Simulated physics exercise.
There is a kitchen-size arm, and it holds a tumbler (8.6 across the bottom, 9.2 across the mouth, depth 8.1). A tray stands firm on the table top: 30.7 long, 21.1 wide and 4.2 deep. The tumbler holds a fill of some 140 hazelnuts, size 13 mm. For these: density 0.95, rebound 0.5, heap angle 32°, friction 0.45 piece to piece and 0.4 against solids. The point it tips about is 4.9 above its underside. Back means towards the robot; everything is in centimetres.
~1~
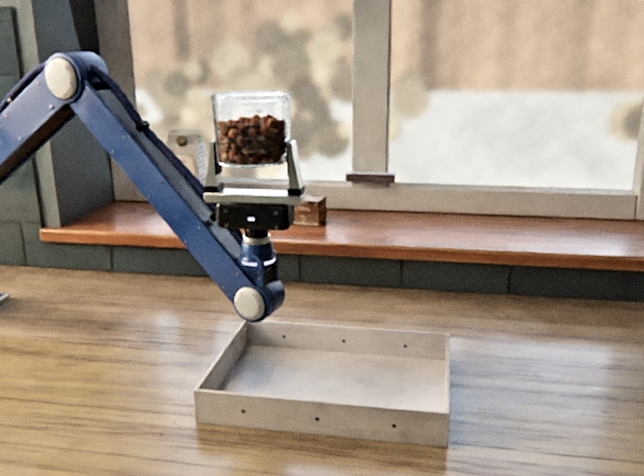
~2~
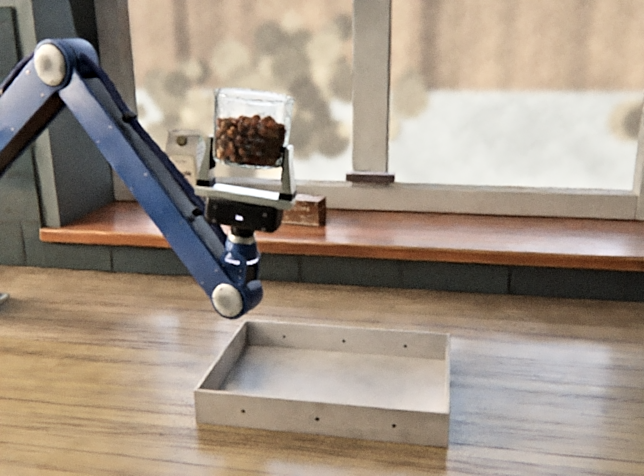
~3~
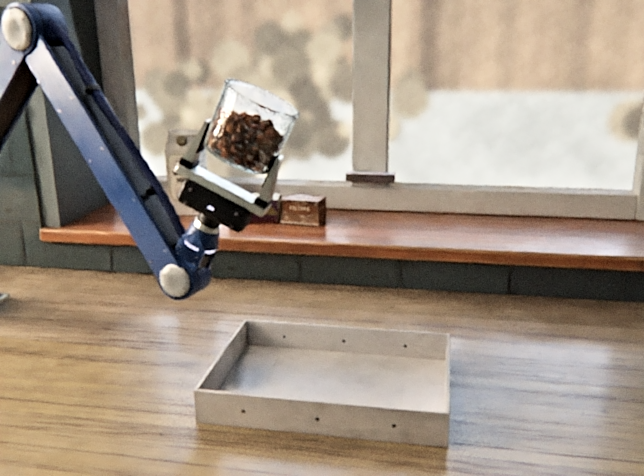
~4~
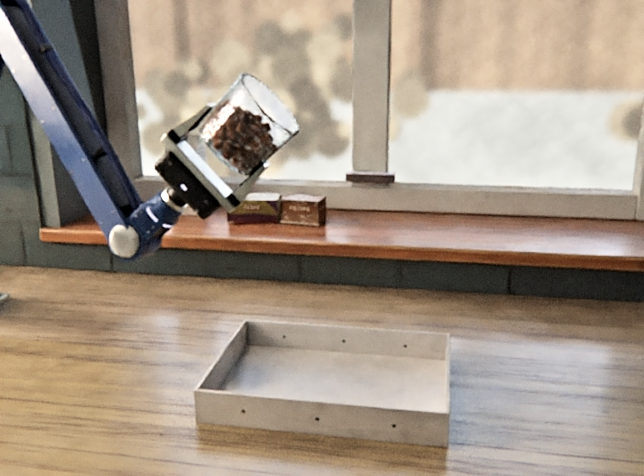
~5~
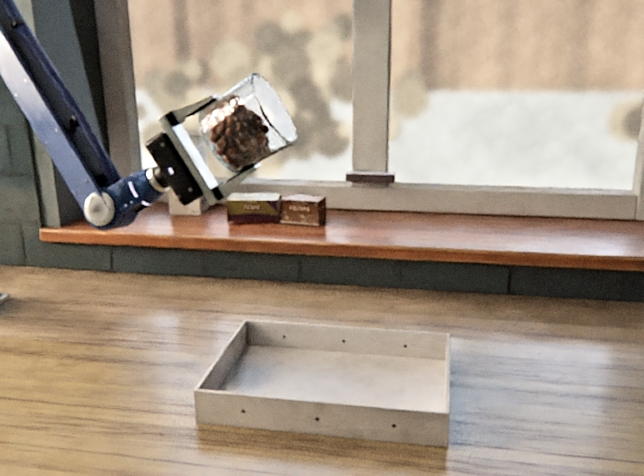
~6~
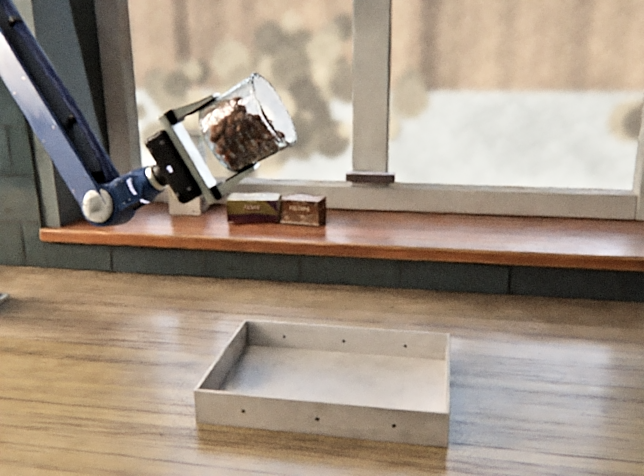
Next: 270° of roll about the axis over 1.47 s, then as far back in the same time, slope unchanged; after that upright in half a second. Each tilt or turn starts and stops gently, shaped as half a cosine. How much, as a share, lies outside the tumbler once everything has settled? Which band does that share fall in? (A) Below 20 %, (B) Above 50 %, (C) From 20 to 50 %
Option A: Below 20 %.
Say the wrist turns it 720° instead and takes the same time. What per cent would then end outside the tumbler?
Then about 5 per cent.
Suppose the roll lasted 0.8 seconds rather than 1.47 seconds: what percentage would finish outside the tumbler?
Then roughly 5 per cent.
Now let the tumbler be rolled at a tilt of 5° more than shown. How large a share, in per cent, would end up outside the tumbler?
It would come to about 20 percent.
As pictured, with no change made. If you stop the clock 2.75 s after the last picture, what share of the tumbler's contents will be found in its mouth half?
Mouth-half share: Approx. 30 in a hundred.
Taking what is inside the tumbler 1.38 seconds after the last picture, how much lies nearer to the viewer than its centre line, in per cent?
Roughly 40 per cent of the contents lies on the viewer's side of the centre line.
Then, 1.38 s later, tipped 61°, highest piece 38 above the table; 134 in the tumbler, 4 in the tray, 1 on the table or floor, 2 in flight or on a rim.
Then, 2.75 s later, tipped 61°, highest piece 38 above the table; 130 in the tumbler, 10 in the tray, 1 on the table or floor.
Then, 3.64 s later, upright, highest piece 39 above the table; 127 in the tumbler, 13 in the tray, 1 on the table or floor.
Then, 4.34 s later, upright, highest piece 39 above the table; 127 in the tumbler, 13 in the tray, 1 on the table or floor.
At rest, 127 in the tumbler, 13 in the tray, 1 on the table or floor. That is 10 % outside the tumbler.
